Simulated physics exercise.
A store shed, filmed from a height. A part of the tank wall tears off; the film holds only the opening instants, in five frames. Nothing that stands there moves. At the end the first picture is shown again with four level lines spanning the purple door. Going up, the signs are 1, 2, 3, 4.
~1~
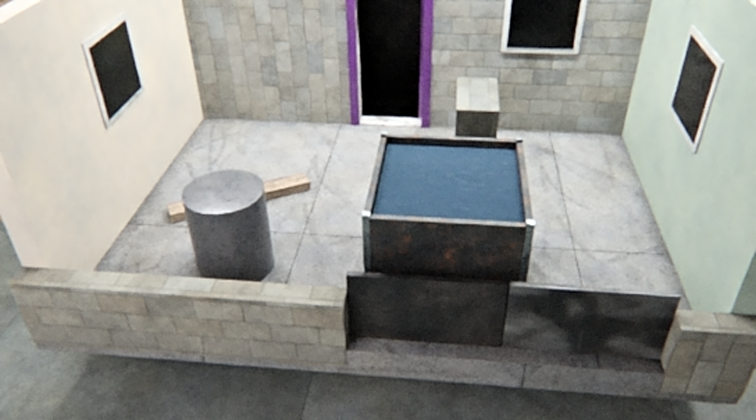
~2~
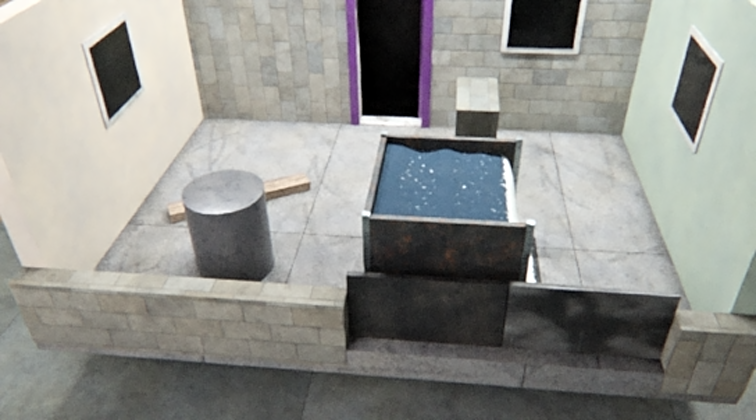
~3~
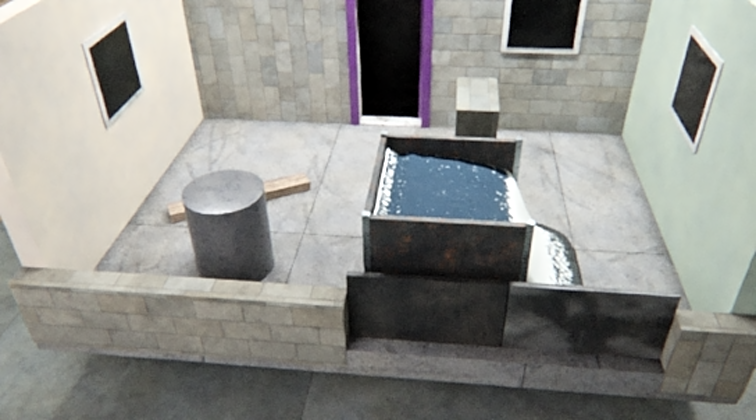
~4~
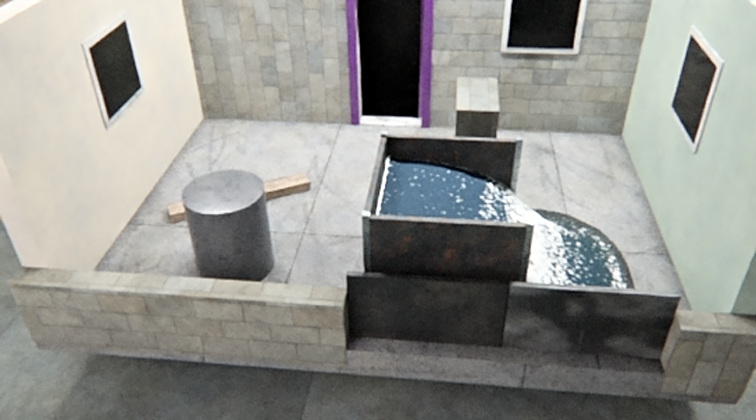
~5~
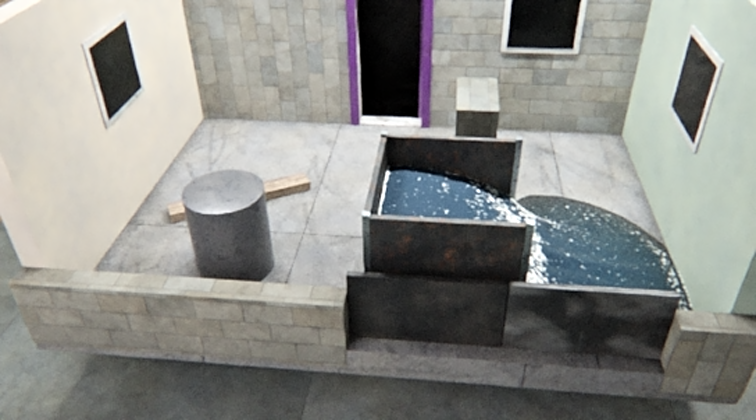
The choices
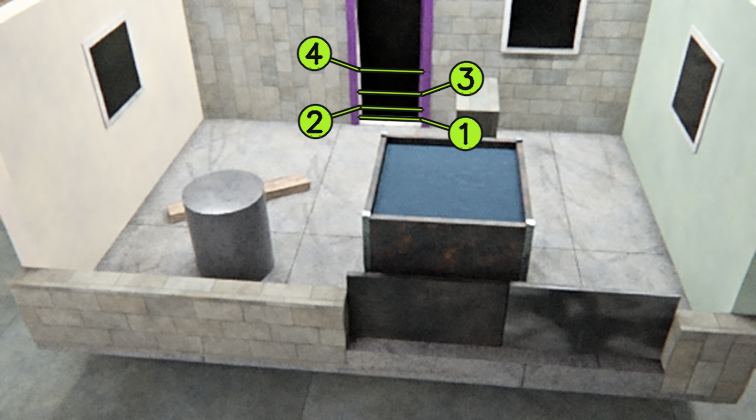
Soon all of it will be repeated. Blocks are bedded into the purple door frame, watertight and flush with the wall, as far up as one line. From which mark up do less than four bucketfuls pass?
Choose 1.
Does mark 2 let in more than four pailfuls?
No, not at all.
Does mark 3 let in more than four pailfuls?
No, not at all.
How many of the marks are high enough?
All of the four.
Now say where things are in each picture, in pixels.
Water in the tank at rest, its middle at (449, 182); foot of the purple doorway at (390, 126); shut gate at (507, 294), in the first picture.
Water covers 2 % of the ground, its front hidden from here, in the second picture.
Front seen at (553, 237), 5 % of the ground wet, in the third picture.
Front seen at (590, 232), 10 % of the ground wet, in the fourth picture.
Front seen at (684, 290), 16 % of the ground wet, in the fifth picture.
On the marked copy, 1 at (390, 118); 2 at (390, 108); 3 at (390, 93); 4 at (390, 70); from the bottom up 1, 2, 3, 4.
If 1 is chosen, nothing gets over.
If 2 is chosen, nothing gets over.
If 3 is chosen, nothing gets over.
If 4 is chosen, nothing gets over.
